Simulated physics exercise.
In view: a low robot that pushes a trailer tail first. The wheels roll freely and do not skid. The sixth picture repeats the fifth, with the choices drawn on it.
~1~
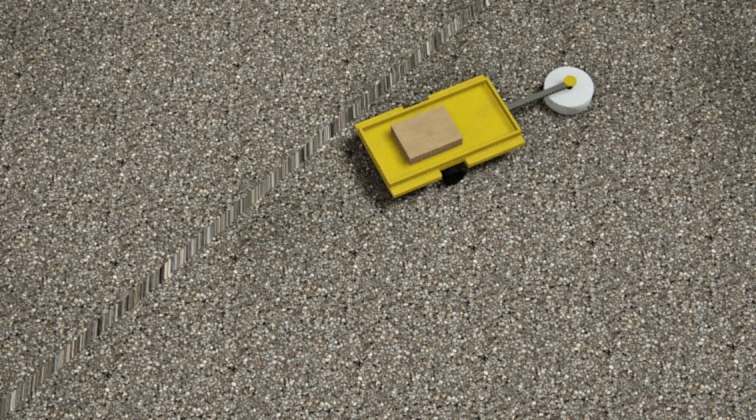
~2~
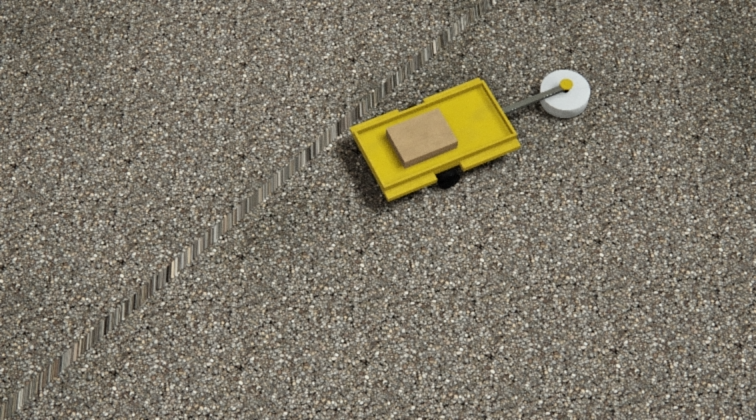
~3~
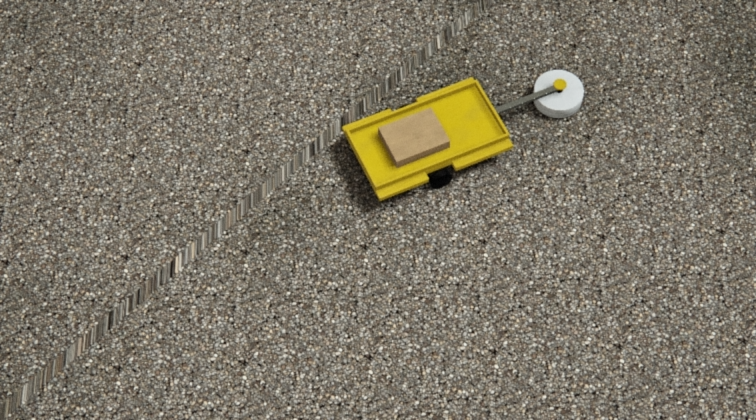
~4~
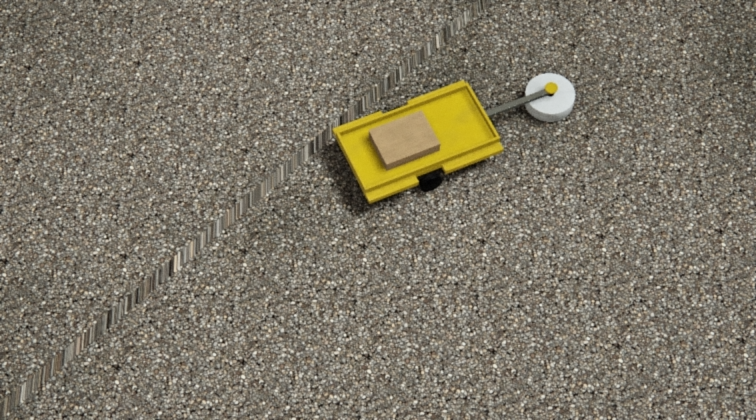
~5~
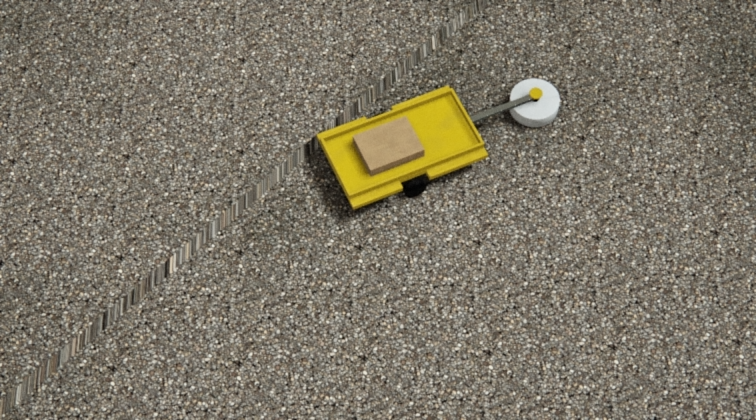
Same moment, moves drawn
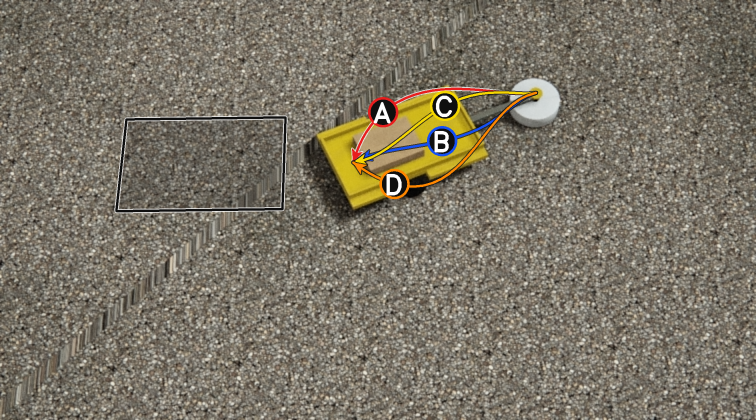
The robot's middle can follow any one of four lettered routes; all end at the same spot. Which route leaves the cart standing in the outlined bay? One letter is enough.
Take D.
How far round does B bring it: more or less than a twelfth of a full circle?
Less than that.
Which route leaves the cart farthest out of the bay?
Route A.
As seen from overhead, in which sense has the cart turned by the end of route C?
Anticlockwise.
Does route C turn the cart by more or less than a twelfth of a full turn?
Less than that.
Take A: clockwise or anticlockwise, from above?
Anticlockwise.
On the copy, A from (536, 93) via (423, 92) to (353, 163); B from (536, 93) via (460, 136) to (359, 160); C from (536, 93) via (437, 110) to (353, 163); D from (536, 93) via (463, 162) to (353, 163); the bay at (203, 163).
On D. First, robot (480, 148), cart (333, 167).
Then, robot (420, 193), cart (269, 170).
Finally, robot (354, 170), cart (202, 163); the cart stands in the bay.
By contrast, A leaves the cart at (254, 271), out of the bay; B leaves the cart at (204, 200), out of the bay; C leaves the cart at (227, 245), out of the bay.
